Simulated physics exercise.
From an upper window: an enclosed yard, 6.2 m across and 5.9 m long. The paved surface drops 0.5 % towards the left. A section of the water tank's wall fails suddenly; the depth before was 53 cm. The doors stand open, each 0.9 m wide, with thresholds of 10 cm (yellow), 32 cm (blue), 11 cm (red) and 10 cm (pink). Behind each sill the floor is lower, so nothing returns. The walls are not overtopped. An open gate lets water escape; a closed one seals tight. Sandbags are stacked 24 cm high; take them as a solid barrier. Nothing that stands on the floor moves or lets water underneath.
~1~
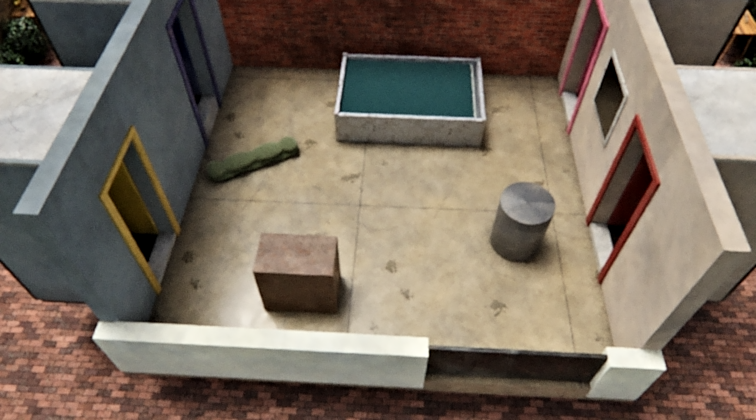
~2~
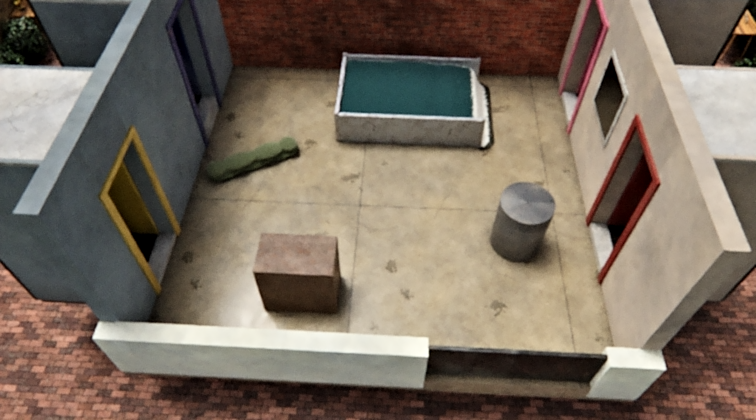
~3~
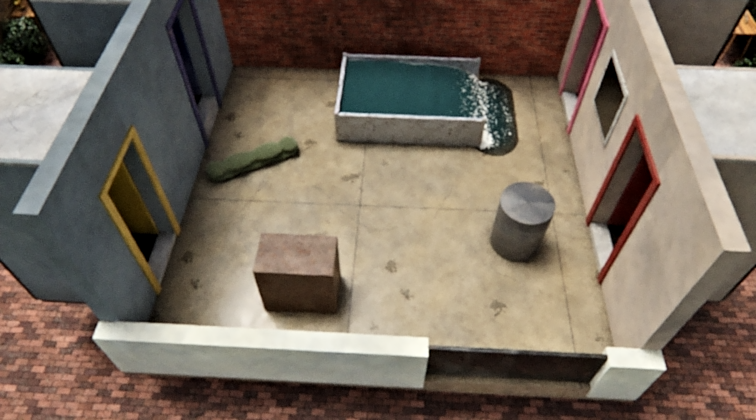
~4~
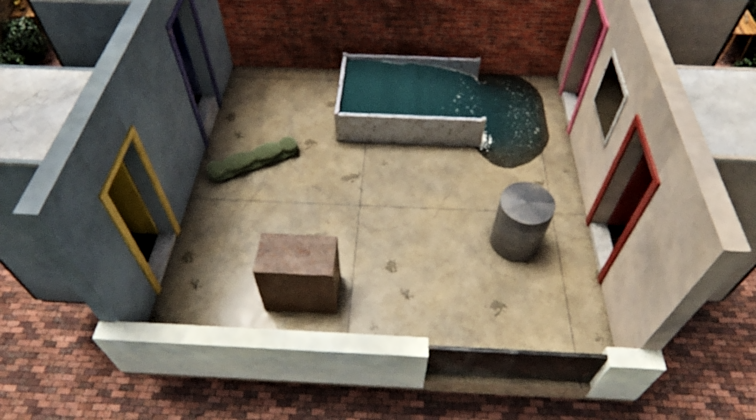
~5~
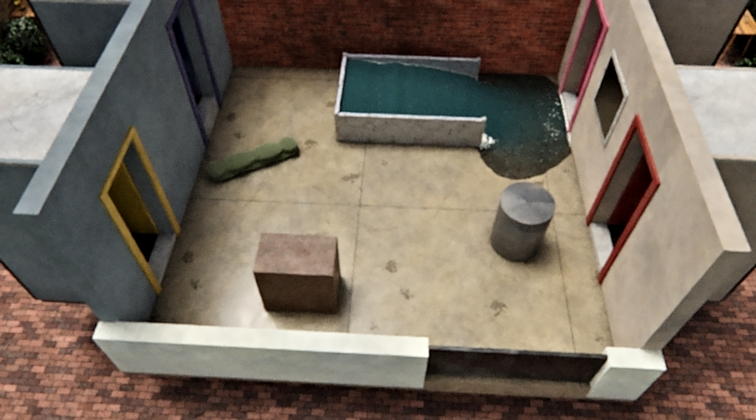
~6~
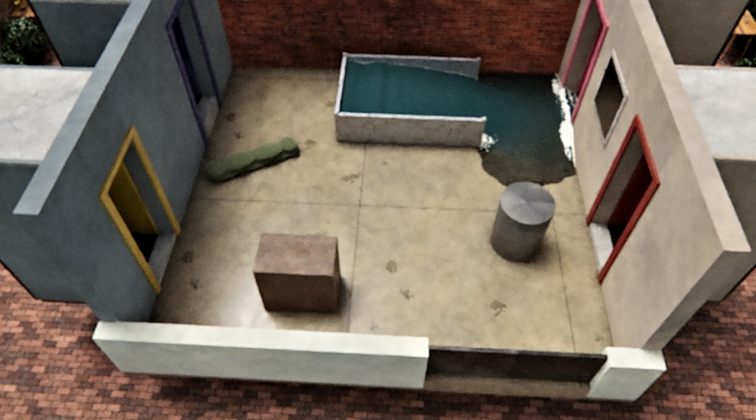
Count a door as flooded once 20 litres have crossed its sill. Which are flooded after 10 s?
Door by door: At the yellow door it keeps below the limit; at the blue door it stays under the limit; at the red door it keeps below the limit; at the pink door it exceeds the limit.
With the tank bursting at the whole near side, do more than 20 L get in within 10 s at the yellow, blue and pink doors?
Then: Yellow over, blue under, pink under.
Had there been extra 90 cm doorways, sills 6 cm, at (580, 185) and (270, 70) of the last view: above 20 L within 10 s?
In that order: Above, below.
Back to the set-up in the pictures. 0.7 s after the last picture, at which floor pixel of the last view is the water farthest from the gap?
Near (581, 225).
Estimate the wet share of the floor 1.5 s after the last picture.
Some 20 per cent of it.
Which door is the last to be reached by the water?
The yellow one.
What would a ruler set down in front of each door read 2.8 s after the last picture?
In cm: Yellow 0, blue 0, red 6, pink 21.
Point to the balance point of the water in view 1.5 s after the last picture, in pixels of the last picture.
At about (473, 121).
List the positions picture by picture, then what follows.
The first picture shows the water tank at (411, 89) is whole and still, 53 cm deep.
In the second picture, the front is at a hidden place, 0.8 m from the gap at (476, 108); 0.2 m2 of floor is under water; 53 cm left at the back of the water tank.
In the third picture, the front is at (495, 82), 1.0 m from the gap at (476, 109); 1.0 m2 of floor is under water; 53 cm left at the back of the water tank.
In the fourth picture, the front is at (524, 83), 1.3 m from the gap at (475, 109); 2.2 m2 of floor is under water; 53 cm left at the back of the water tank.
In the fifth picture, the front is at (557, 91), 1.7 m from the gap at (475, 110); 3.3 m2 of floor is under water; 53 cm left at the back of the water tank.
In the sixth picture, the front is at (574, 170), 2.0 m from the gap at (475, 110); 3.9 m2 of floor is under water; 52 cm left at the back of the water tank.
Then, 0.7 s after the last picture water covers 15 % of the floor and is deepest (32 cm) near (552, 80); yellow door not reached, blue door not reached, red door not reached, pink door 31 cm at the sill, 91 L in.
Then, 1.5 s after the last picture water covers 20 % of the floor and is deepest (32 cm) near (563, 134); yellow door not reached, blue door not reached, red door 6 cm at the sill, 0 L in, pink door 32 cm at the sill, 215 L in.
Then, 2.8 s after the last picture water covers 30 % of the floor and is deepest (22 cm) near (611, 372); yellow door not reached, blue door not reached, red door 6 cm at the sill, 0 L in, pink door 21 cm at the sill, 351 L in.
Then, 5.3 s after the last picture water covers 65 % of the floor and is deepest (14 cm) near (608, 358); yellow door not reached, blue door 3 cm at the sill, 0 L in, red door 9 cm at the sill, 0 L in, pink door 9 cm at the sill, 391 L in.
Then, 9.3 s after the last picture water covers 90 % of the floor and is deepest (10 cm) near (181, 227); yellow door 7 cm at the sill, 0 L in, blue door 4 cm at the sill, 0 L in, red door 4 cm at the sill, 0 L in, pink door 4 cm at the sill, 392 L in.
